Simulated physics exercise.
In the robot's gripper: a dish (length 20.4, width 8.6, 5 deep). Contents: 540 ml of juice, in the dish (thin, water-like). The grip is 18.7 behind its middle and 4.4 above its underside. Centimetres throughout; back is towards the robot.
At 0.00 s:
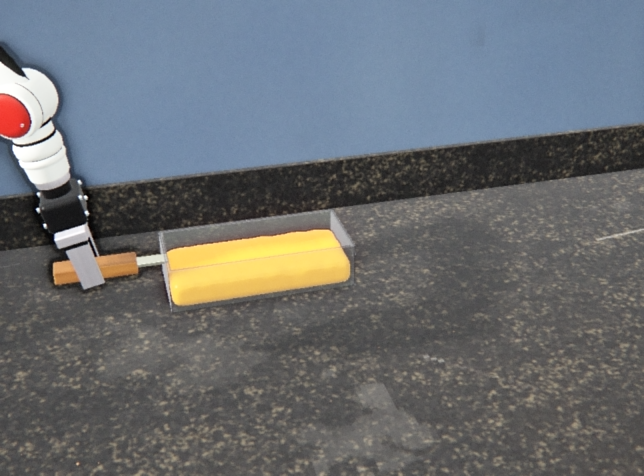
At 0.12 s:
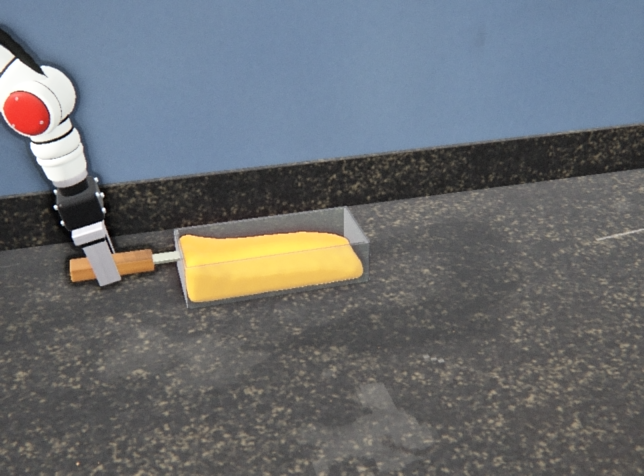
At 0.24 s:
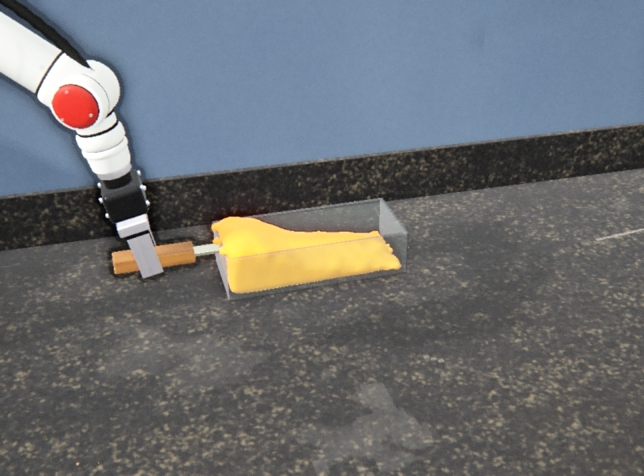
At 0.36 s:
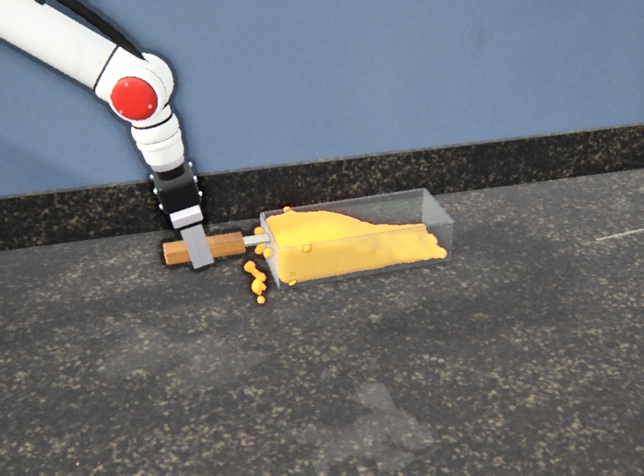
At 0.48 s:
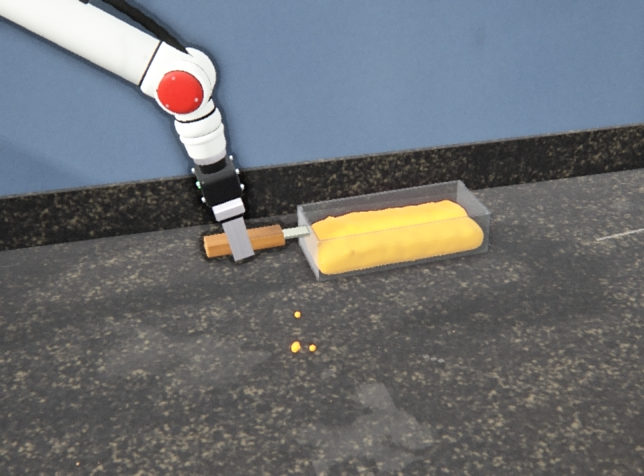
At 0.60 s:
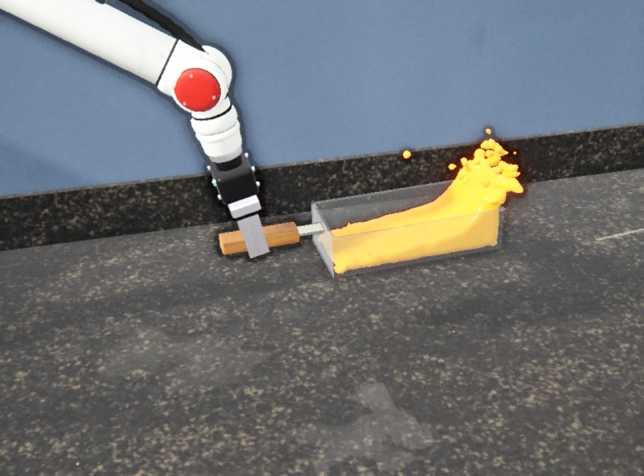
A robot arm gripping a wooden handle slides a clear dish of yellow-orange liquid to the right along a dark speckled counter. The liquid piles up at the handle end, and a few drops spill over there. It then levels out before surging to the far right end and splashing up above the rim.
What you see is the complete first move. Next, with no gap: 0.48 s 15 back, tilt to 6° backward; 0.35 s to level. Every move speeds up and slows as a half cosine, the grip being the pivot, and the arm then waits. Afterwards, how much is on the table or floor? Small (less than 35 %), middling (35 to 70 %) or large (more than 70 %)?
On the table or floor the share is middling, 35 to 70 %.
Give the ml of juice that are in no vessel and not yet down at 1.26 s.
Some 100 ml.
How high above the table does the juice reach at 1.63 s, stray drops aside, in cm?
About 19 cm.
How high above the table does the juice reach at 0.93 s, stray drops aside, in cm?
Up to some 20 cm.
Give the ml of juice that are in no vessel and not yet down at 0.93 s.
Some 20 ml.
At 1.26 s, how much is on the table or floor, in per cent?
About 25 %.
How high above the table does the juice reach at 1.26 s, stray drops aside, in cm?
About 21 cm.
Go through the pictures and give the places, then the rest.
The dish floor at (257, 276), level; upper third of the juice around (255, 257), from x 165 to 350, top at y 230; 535 ml in the dish, in the first picture.
The dish floor at (272, 272), level; upper third of the juice around (234, 256), from x 180 to 365, top at y 235, in the second picture.
The dish floor at (310, 264), level; upper third of the juice around (250, 244), from x 210 to 400, top at y 220, in the third picture.
The dish floor at (356, 254), tilted 1° backward; upper third of the juice around (310, 234), from x 245 to 445, top at y 210; 525 ml in the dish, 10 ml in the air or running down outside, in the fourth picture.
The dish floor at (393, 245), tilted 2° backward; upper third of the juice around (398, 226), from x 295 to 480, top at y 200; 525 ml in the dish, 5 ml on the table or floor, 5 ml in the air or running down outside, in the fifth picture.
The dish floor at (406, 242), tilted 2° backward; upper third of the juice around (474, 198), from x 320 to 520, top at y 110; 500 ml in the dish, 10 ml on the table or floor, 20 ml in the air or running down outside, in the sixth picture.
After 0.93 s, tilted 5° backward, liquid up to 21 above the table; 400 ml in the dish, 115 ml on the table or floor, 20 ml in the air or running down outside.
After 1.26 s, tilted 3° backward, liquid up to 26 above the table; 300 ml in the dish, 135 ml on the table or floor, 100 ml in the air or running down outside.
After 1.63 s, level, liquid up to 21 above the table; 290 ml in the dish, 240 ml on the table or floor.
After 2.43 s, level, liquid up to 16 above the table; 290 ml in the dish, 245 ml on the table or floor.
In the end, 290 ml in the dish, 245 ml on the table or floor. That is 46 % on the table or floor.
